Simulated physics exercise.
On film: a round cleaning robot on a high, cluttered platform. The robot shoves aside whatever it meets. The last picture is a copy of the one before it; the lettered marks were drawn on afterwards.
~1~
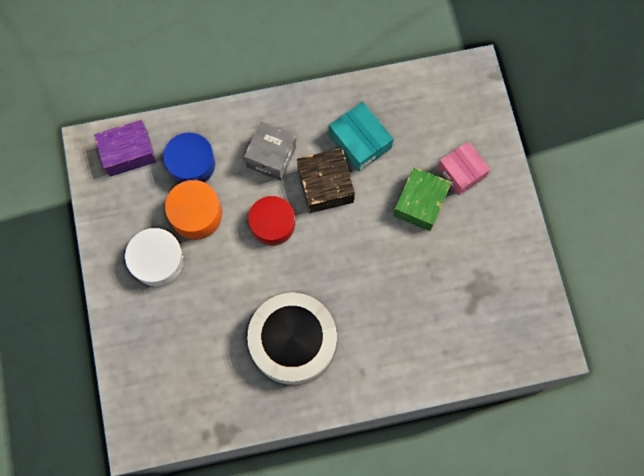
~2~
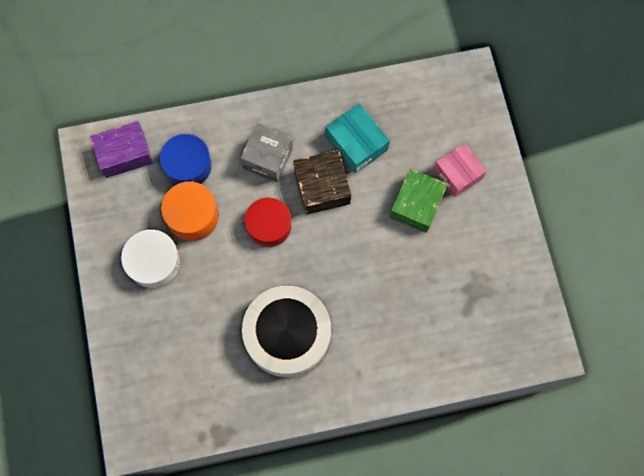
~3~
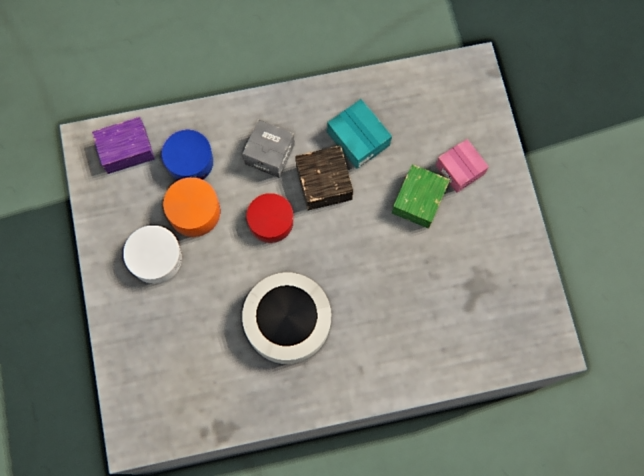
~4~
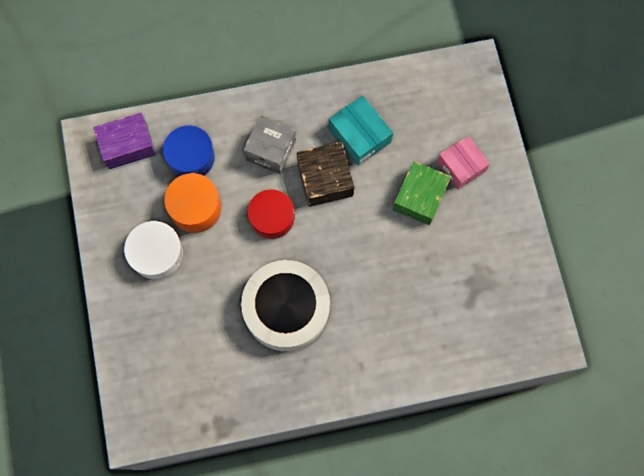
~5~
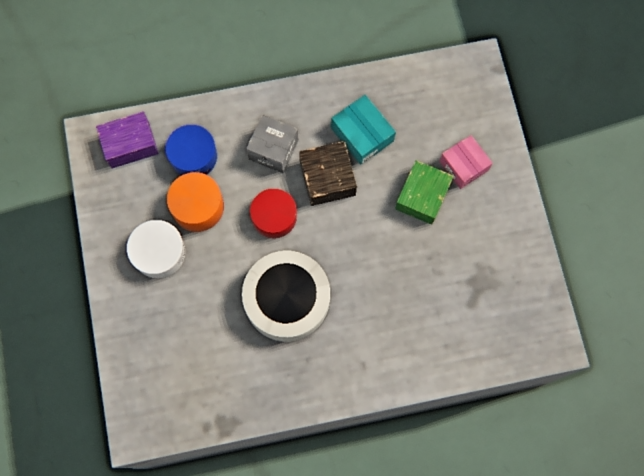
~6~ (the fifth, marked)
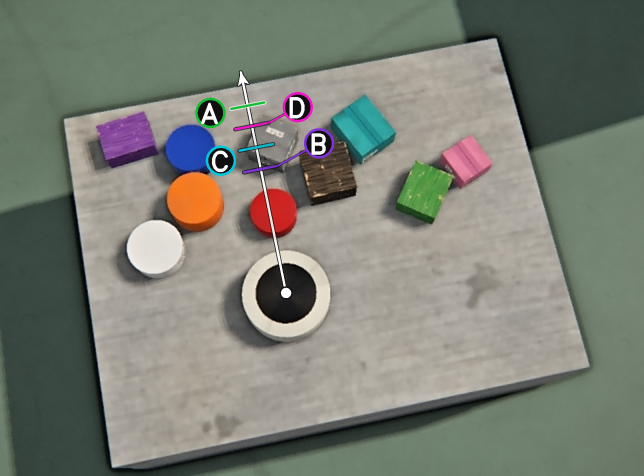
A grey platform held a scatter of colourful blocks and round pieces, and a round white robot with a black top slid slowly a short way up from the lower middle, toward the red disc.
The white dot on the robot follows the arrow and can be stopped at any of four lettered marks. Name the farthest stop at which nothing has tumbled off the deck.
As far as tick B.
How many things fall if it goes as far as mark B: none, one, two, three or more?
By then, none.
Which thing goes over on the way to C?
The grey box goes over.
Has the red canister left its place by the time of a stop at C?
By then, yes.
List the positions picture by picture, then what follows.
Purple crate (125, 148); turquoise parcel (361, 136); grey box (271, 152), in the first frame.
Robot (287, 332); black crate (322, 183), in the second frame.
Robot (287, 318); white pail (154, 256), in the third frame.
Robot (286, 306); blue pail (190, 154), in the fourth frame.
Robot (287, 296); orange canister (196, 202); purple crate (128, 140); turquoise parcel (363, 129), in the fifth frame.
On the copy, A at (248, 106); B at (261, 169); C at (256, 147); D at (252, 126); the arrow from (286, 293) to (241, 73); the white dot at (286, 293).
On B. First, robot (278, 250); red canister (270, 190); purple crate (128, 140).
Then, robot (268, 206); grey box (277, 106); red canister (270, 147).
Finally, robot (262, 175); grey box (281, 79); red canister (267, 117); nothing has fallen.
By contrast, A drops the grey box and red canister; C drops the grey box; D drops the grey box.
